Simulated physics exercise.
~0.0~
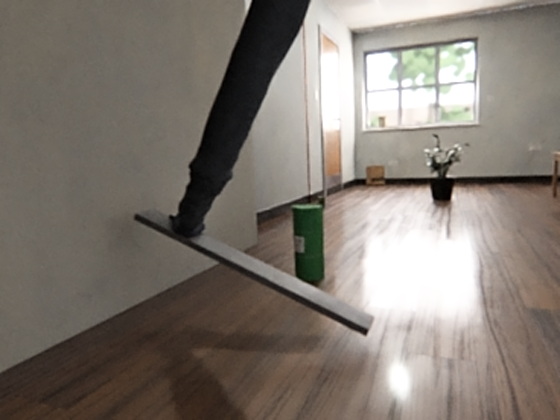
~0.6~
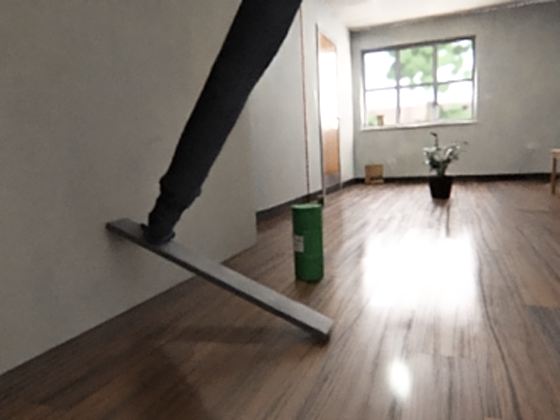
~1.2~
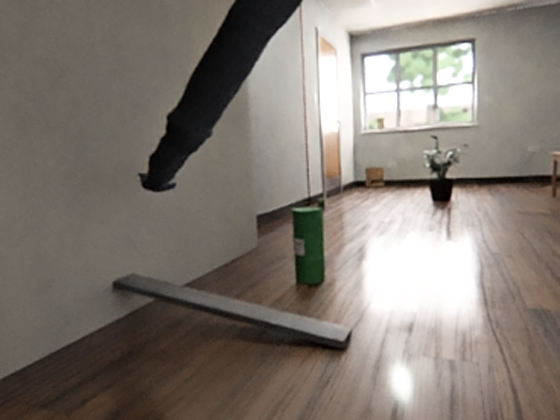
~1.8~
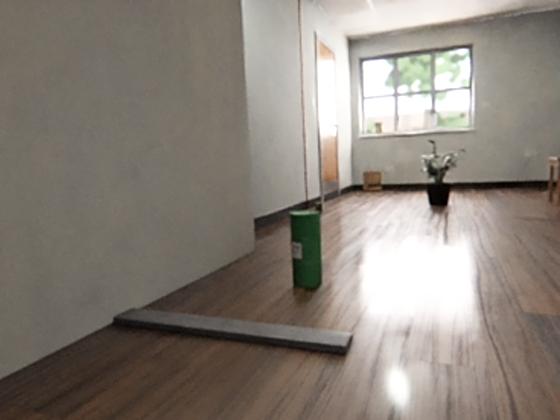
A grey plank was leaned at a low slant against the wall by a dark-sleeved arm, which let go and drew away, and the plank slid down until it lay on the wooden floor near the green canister, which stayed standing.
